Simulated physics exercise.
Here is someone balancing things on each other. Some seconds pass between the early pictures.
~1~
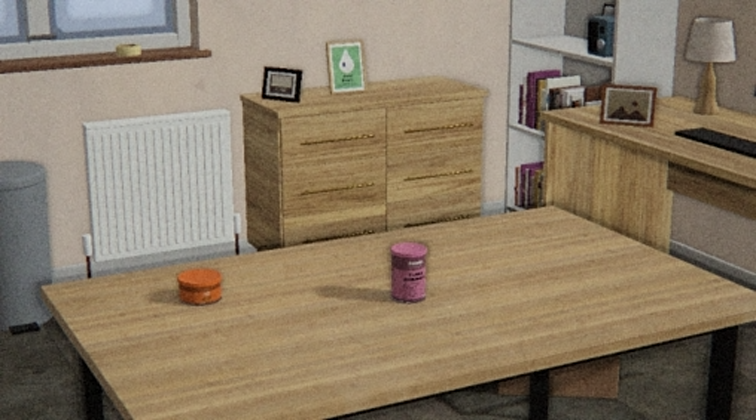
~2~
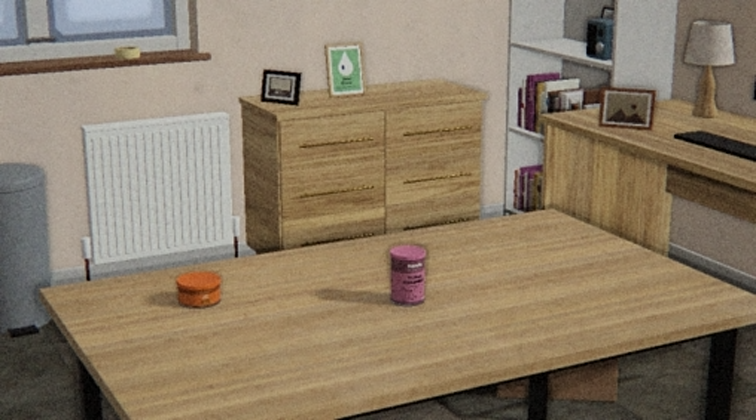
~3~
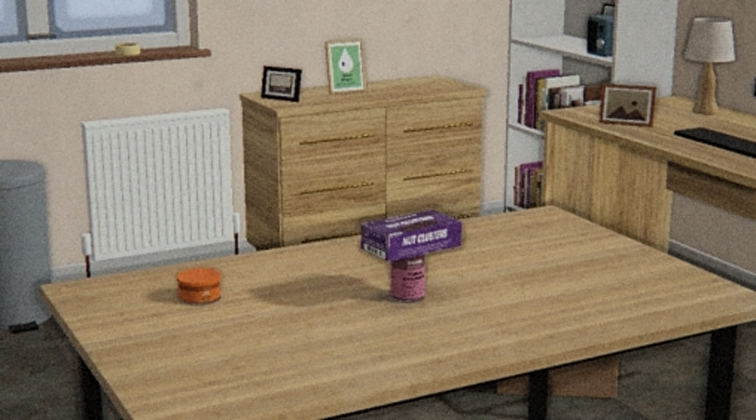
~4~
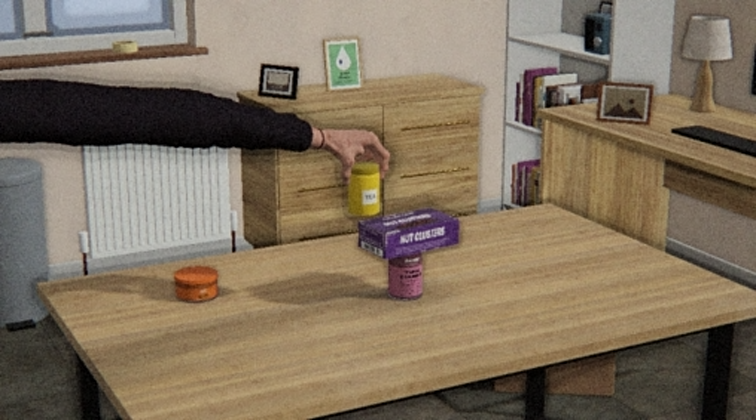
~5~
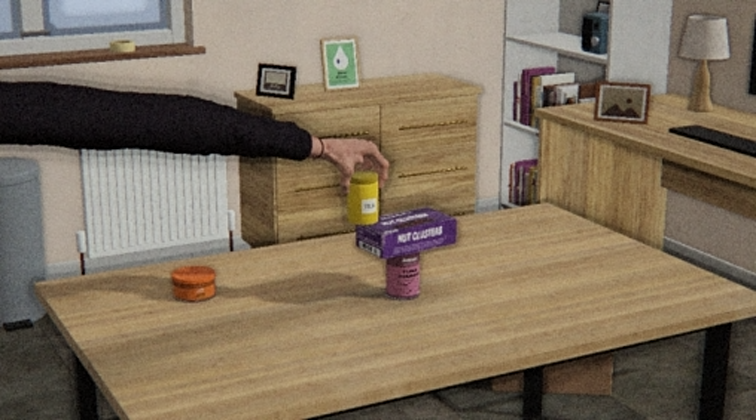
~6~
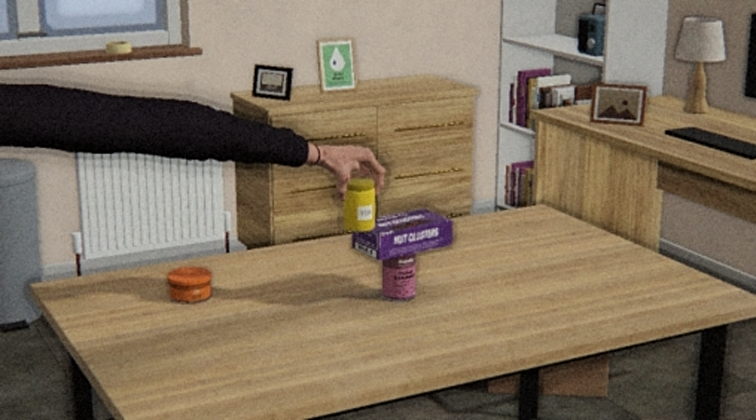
A purple packet appears lying across the top of a pink tin near the middle of a wooden table, with an orange tub to the left. The slightly raised view takes in a room with a white radiator, drawers, shelves and a desk with a lamp. A dark-sleeved arm from the left lowers a yellow jar slightly onto the packet's left end, still gripping it, as the view drifts slightly.
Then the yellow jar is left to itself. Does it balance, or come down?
It comes apart.
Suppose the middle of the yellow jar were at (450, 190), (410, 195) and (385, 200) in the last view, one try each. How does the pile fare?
In the first case it loses its balance; in the second case it stays up; in the third case it stays up.
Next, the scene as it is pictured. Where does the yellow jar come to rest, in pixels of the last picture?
Near (339, 295).
Then, 0.40 s past the last view, yellow jar now fallen.
Then, 0.50 s past the last view, things are still on the move.
Then, 0.90 s past the last view, nothing new.
Finally, fallen, yellow jar; the other 3 still in place. Final places as the last picture's camera would see them, yellow jar near (339, 295). The pile gives way.
